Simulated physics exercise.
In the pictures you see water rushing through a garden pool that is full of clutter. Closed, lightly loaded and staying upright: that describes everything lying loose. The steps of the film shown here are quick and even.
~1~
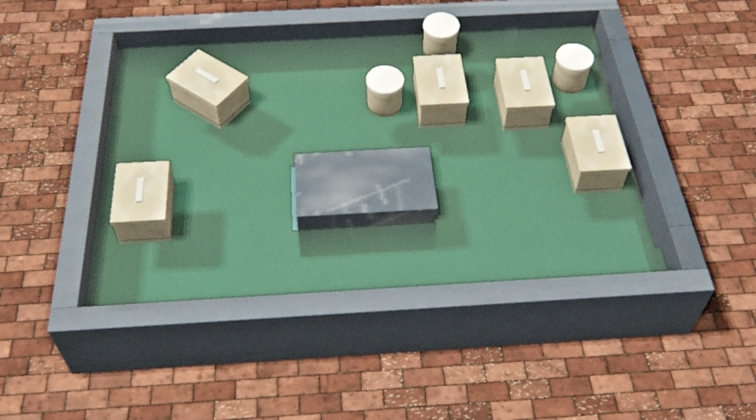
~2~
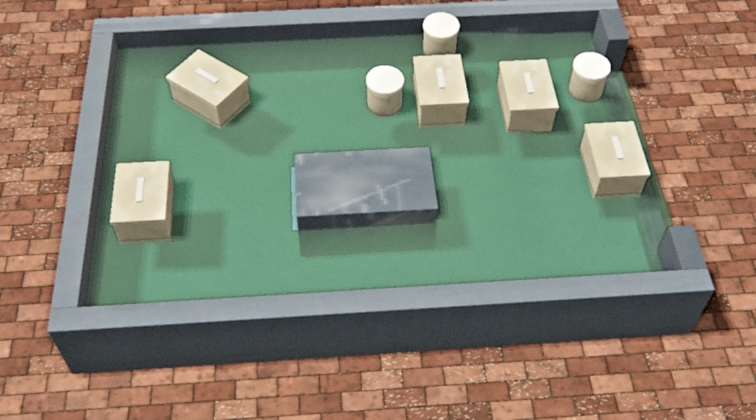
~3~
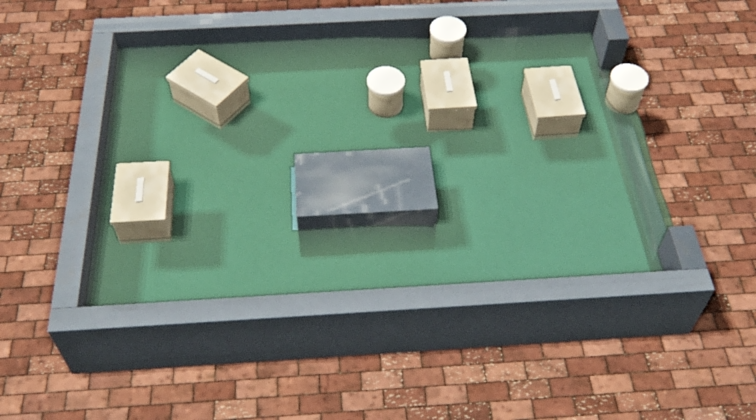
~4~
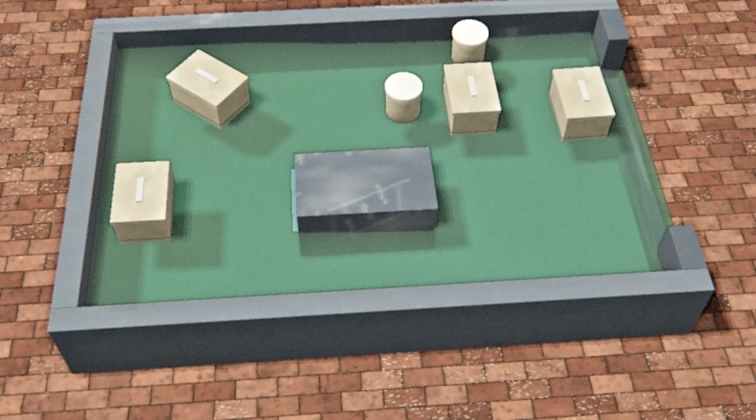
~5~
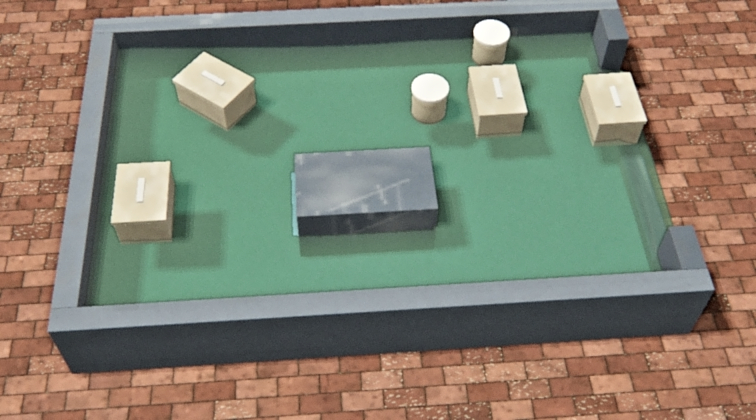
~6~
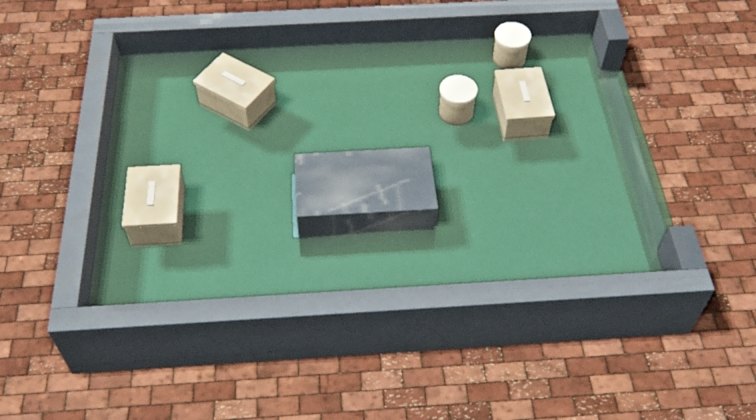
A walled green pool opening at its right side, beige boxes and round pails drifting rightward, some leaving through the gap.
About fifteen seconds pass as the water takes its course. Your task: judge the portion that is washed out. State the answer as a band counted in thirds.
Answer: Two thirds or more.
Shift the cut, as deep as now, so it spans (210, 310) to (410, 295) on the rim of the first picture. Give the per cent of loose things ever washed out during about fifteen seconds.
It comes to some 20 per cent of the lot.
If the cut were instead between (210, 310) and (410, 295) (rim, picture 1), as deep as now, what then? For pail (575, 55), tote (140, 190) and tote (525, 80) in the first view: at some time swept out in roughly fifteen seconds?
Item one never gets out, item two leaves at some point, item three never gets out.
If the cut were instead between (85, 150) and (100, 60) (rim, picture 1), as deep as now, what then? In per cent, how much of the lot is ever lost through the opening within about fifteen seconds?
Fraction out: Near 50 %.
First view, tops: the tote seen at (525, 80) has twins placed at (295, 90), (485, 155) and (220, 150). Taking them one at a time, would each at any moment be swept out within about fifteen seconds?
In order, the first is escaping, the second escaping, the third never leaving.
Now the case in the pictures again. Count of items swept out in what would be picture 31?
6.
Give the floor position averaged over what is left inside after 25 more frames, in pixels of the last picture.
(331, 167).
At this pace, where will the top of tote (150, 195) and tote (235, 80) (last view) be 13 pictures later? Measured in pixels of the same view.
First near (188, 199), second near (357, 78).
A moment on, 3 of 8 are out; 5 afloat.
Next, 6 of 8 are out; 2 afloat.
Later, 6 of 8 are out; 2 afloat.
In the end, 6 of 8 are out; 2 afloat.
